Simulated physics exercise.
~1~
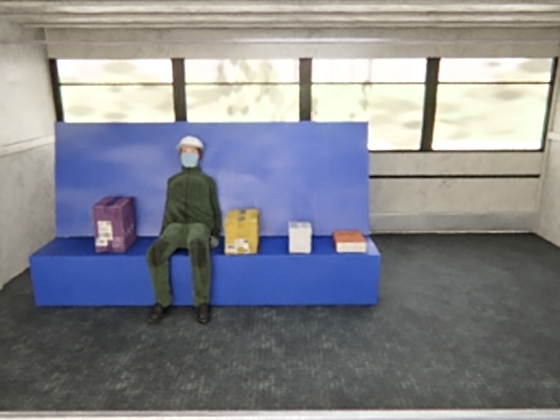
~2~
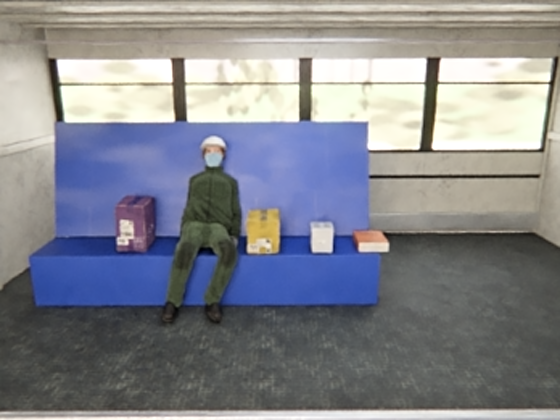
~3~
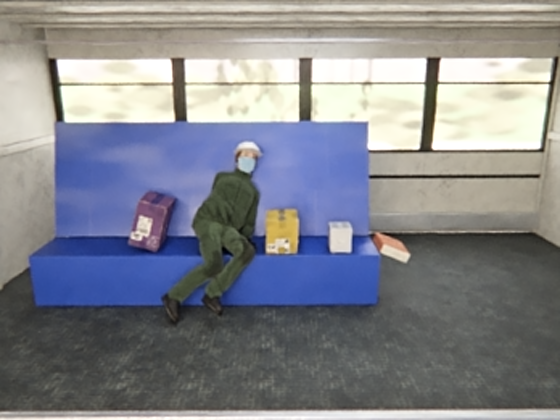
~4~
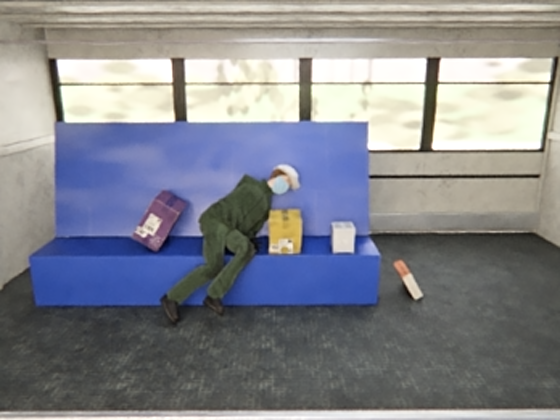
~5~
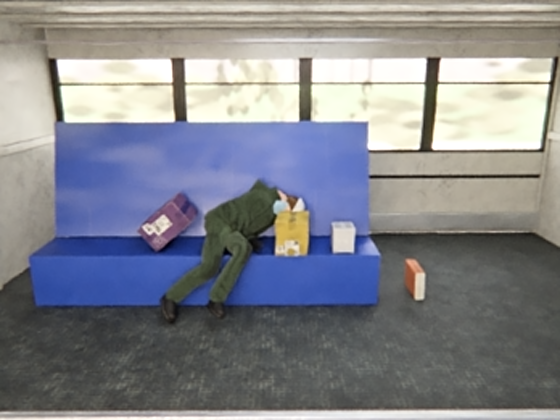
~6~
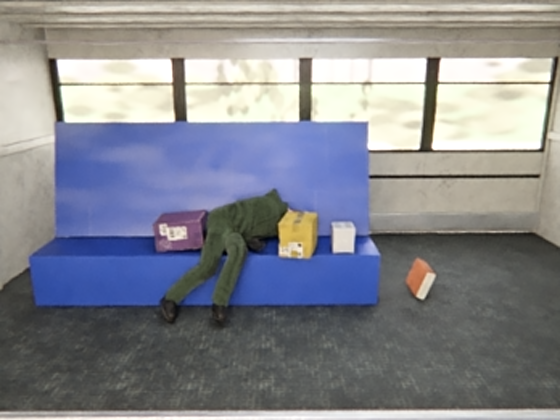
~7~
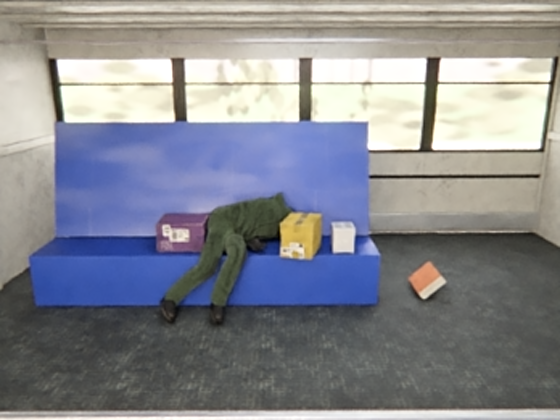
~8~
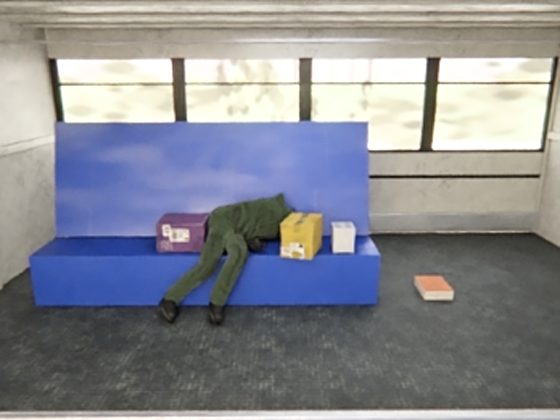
Masked figure and parcels sliding right along a blue bench, figure slumping sideways, purple box toppling, orange-and-white box tumbling to the floor.
